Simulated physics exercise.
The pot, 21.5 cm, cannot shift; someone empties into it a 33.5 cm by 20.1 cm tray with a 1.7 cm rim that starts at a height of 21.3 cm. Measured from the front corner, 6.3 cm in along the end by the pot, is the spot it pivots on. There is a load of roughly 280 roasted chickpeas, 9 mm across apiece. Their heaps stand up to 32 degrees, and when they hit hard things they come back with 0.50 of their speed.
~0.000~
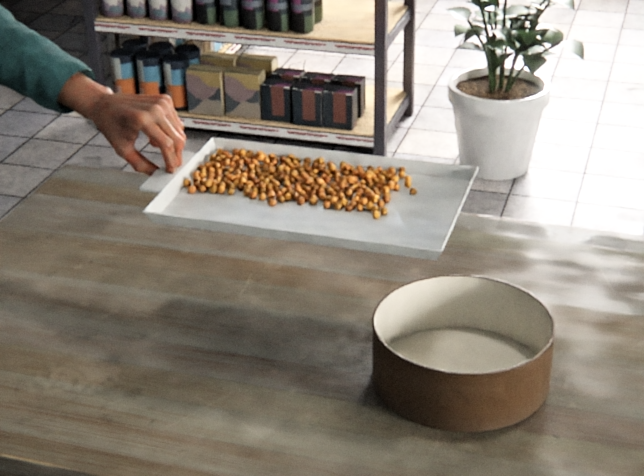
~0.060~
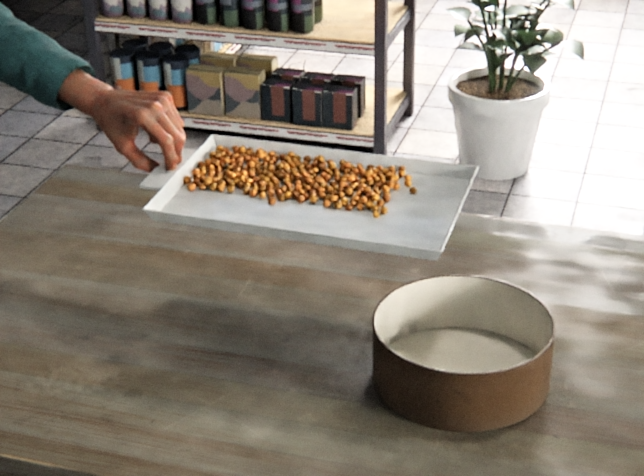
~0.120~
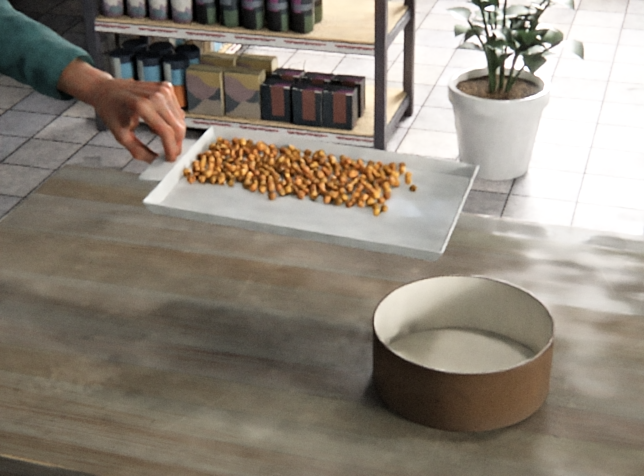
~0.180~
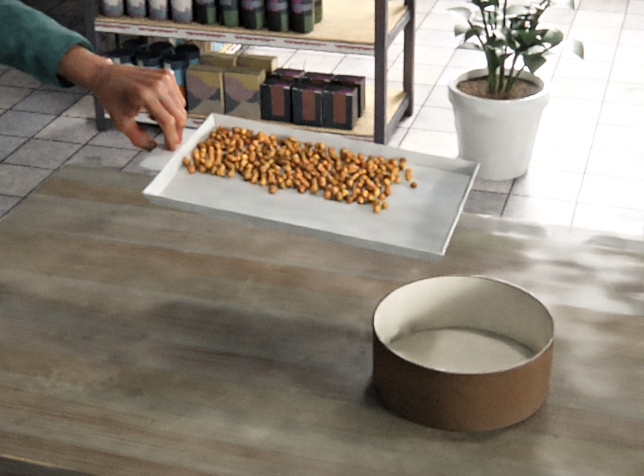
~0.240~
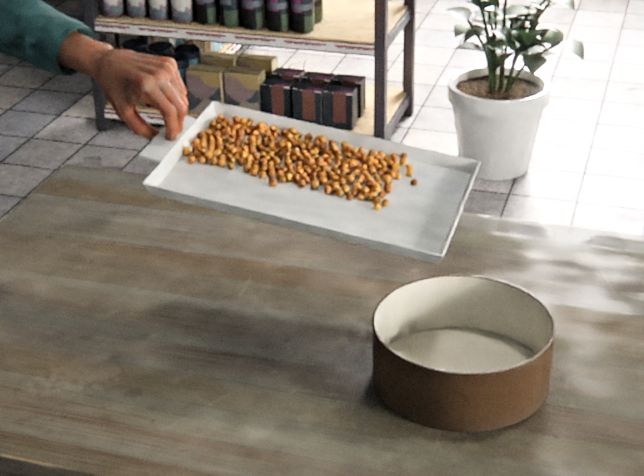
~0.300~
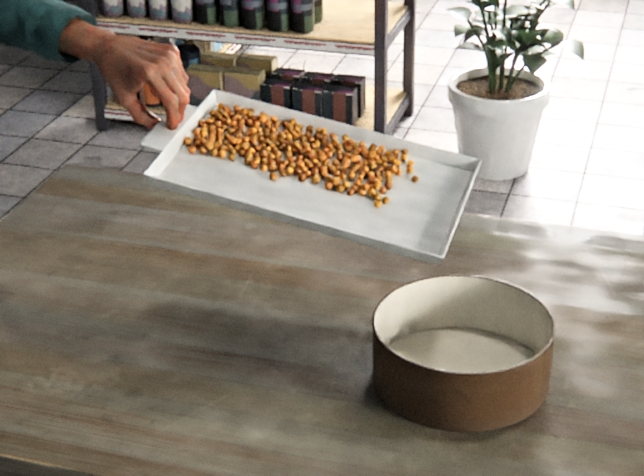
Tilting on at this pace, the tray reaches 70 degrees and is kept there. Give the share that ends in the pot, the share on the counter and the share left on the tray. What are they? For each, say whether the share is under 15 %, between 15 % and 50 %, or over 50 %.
One by one: Pot: Probably over half of it; counter: Probably an intermediate amount; tray: Probably a low amount.
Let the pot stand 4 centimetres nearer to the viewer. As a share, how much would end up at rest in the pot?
About 85 %.
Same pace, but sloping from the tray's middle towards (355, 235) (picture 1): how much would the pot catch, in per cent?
My best guess is some 40 per cent.
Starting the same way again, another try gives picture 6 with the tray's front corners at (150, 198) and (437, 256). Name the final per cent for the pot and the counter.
Final per cent - pot 20, counter 70.
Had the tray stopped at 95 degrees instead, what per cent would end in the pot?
The pot would get around 60 per cent.
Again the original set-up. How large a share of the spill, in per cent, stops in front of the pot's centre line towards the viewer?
About 100 per cent.
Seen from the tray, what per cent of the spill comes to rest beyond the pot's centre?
Near 70 in a hundred.
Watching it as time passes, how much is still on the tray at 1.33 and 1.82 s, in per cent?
70 then 50.
After 0.92 s, tilt 39 degrees; the tray holds 100 %, the pot 0 %.
After 1.33 s, tilt 57 degrees; the tray holds 70 %, the pot 10 %.
After 1.82 s, tilt 70 degrees; the tray holds 50 %, the pot 15 %.
By 3.2 s all is still; pot 55 %, counter 40 %, tray 5 %.
